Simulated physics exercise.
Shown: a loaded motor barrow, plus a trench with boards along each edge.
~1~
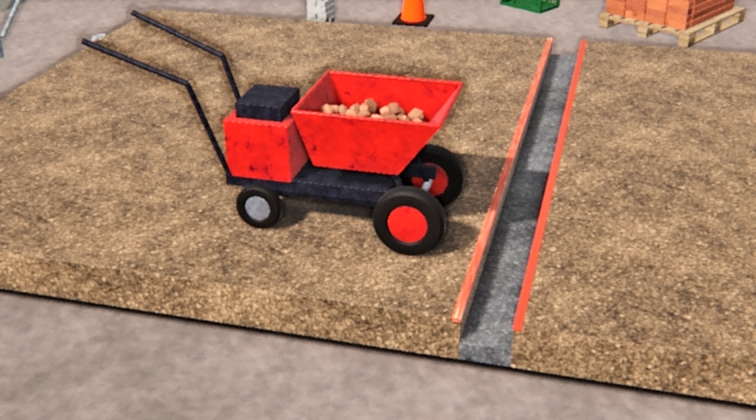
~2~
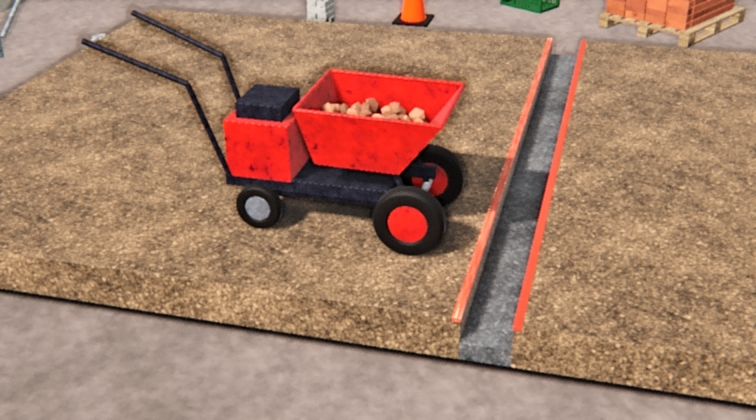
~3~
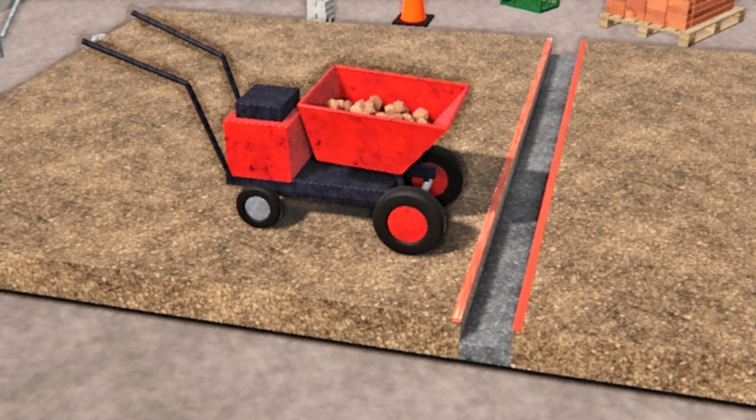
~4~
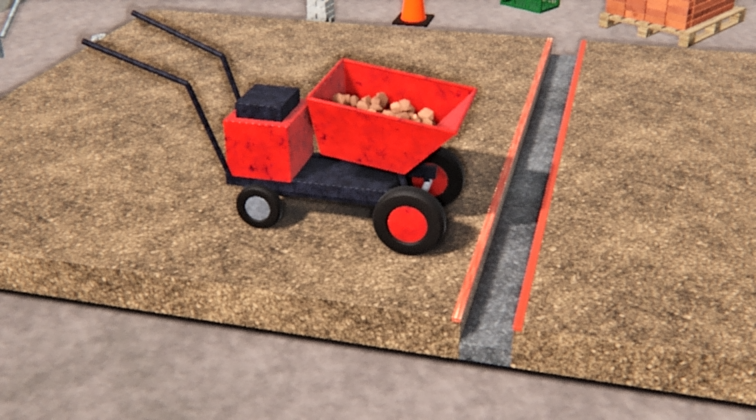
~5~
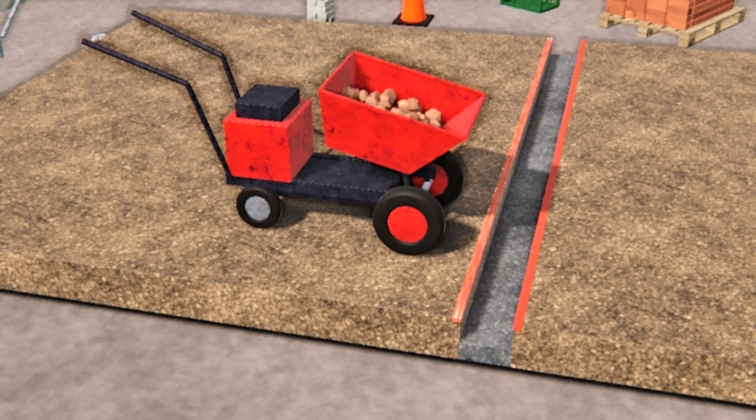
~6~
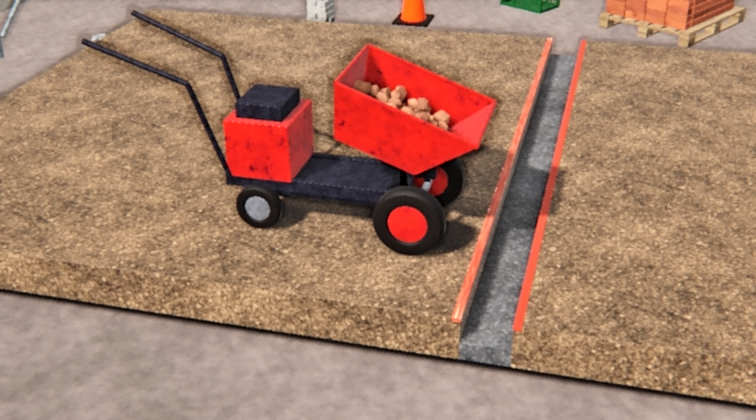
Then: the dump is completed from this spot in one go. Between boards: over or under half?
The portion in the trench is the lesser one.
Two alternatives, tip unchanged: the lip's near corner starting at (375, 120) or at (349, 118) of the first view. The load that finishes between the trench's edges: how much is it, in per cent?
First spot: About 80 percent; second spot: About 40 percent.
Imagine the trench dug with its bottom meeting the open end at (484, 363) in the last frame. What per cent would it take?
Roughly 10 in a hundred.
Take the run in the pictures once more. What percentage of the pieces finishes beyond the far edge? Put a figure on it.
75 percent.
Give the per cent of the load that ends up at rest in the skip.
About 15 %.
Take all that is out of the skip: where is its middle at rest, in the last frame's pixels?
The centre comes to rest near (567, 241).
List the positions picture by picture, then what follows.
In the first frame, lip of the skip near (440, 126), level; top of the load near (378, 121), lumps of rubble; first edge of the trench near (468, 284); far edge near (526, 292), the trench under half as wide as the skip, and about half as deep as wide.
In the second frame, lip of the skip near (441, 127), level; top of the load near (361, 122).
In the third frame, lip of the skip near (447, 129), tipped barely; top of the load near (364, 119).
In the fourth frame, lip of the skip near (455, 133), tipped a little; top of the load near (371, 116).
In the fifth frame, lip of the skip near (465, 139), tipped a little; top of the load near (353, 110).
In the sixth frame, lip of the skip near (476, 147), tipped clearly; top of the load near (363, 104); first edge of the trench near (468, 284); far edge near (526, 292).
Shortly afterwards, skip tipped steeply; the whole lot in the skip.
Next, skip tipped right over; the bulk in the skip; only a few in or heaped over the trench; a little beyond it.
Some moments later, skip tipped right over; near a quarter in the skip; a little in or heaped over the trench; near two thirds beyond it.
In the end, skip tipped right over; a little in the skip; a little in or heaped over the trench; the bulk beyond it.
